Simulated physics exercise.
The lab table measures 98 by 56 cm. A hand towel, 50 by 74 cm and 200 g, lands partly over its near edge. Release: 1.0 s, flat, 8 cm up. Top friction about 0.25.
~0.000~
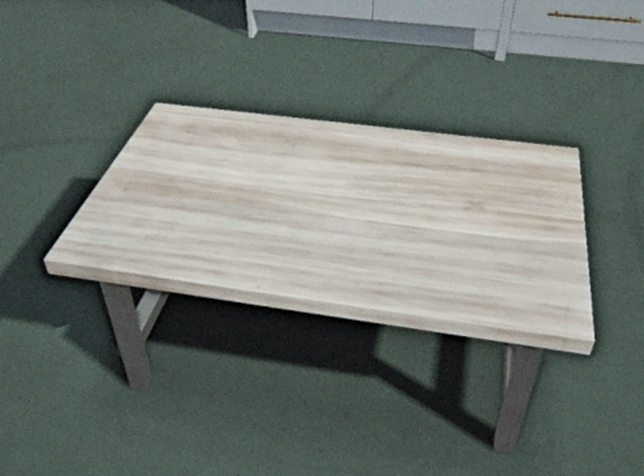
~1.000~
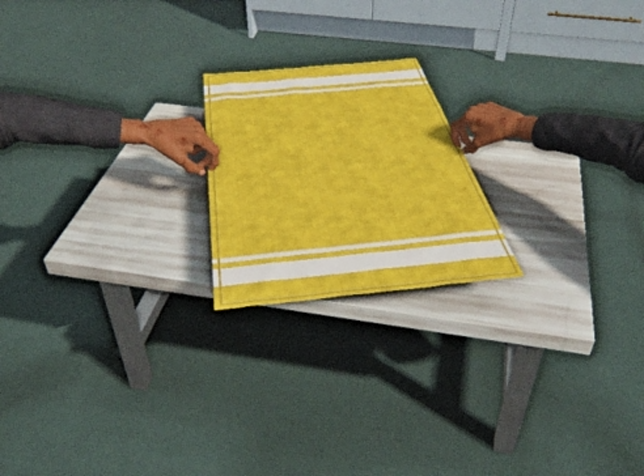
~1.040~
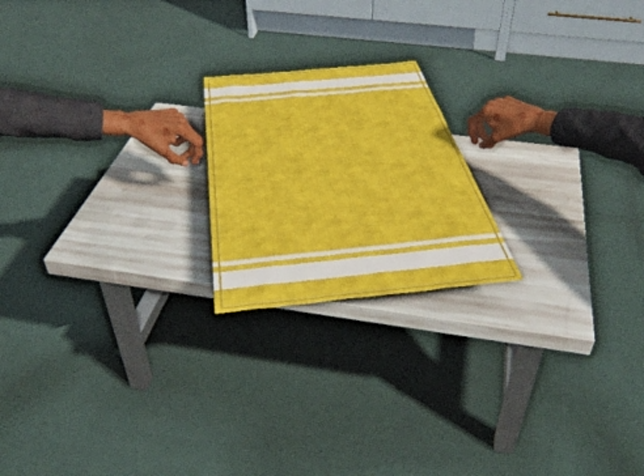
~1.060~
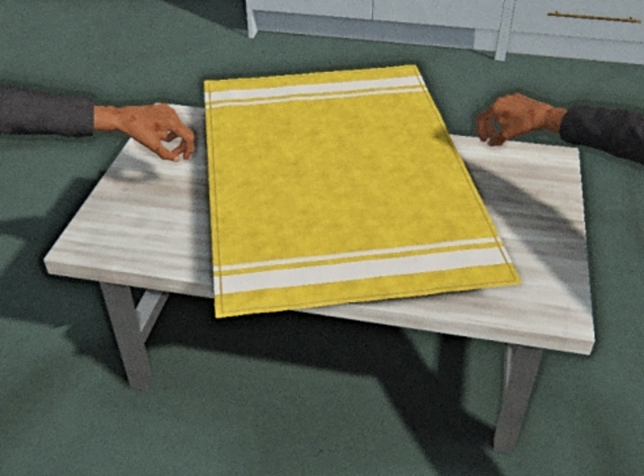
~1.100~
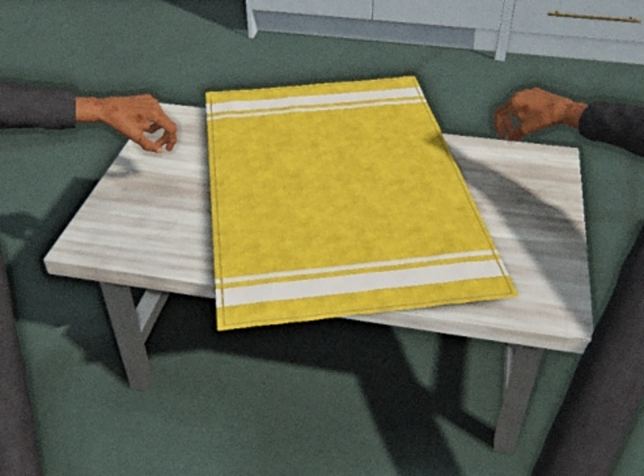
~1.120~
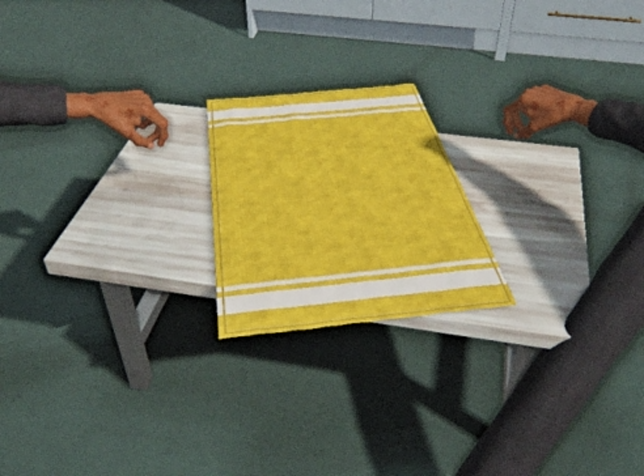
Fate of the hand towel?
Safe.
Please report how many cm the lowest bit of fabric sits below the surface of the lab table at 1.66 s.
12 cm, approximately.
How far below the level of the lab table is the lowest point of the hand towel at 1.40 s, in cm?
Roughly 12 cm.
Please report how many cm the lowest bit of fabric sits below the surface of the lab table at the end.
18 cm or so.
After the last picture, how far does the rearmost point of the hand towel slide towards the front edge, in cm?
The rear point moves forward by roughly 17 cm.
After 1.4 s, 75 % of the hand towel is still over the top.
After 1.7 s, 75 % of the hand towel is still over the top.
After 1.9 s, 75 % of the hand towel is still over the top.
After 2.2 s, 75 % of the hand towel is still over the top.
After 4.4 s, 75 % of the hand towel is still over the top.
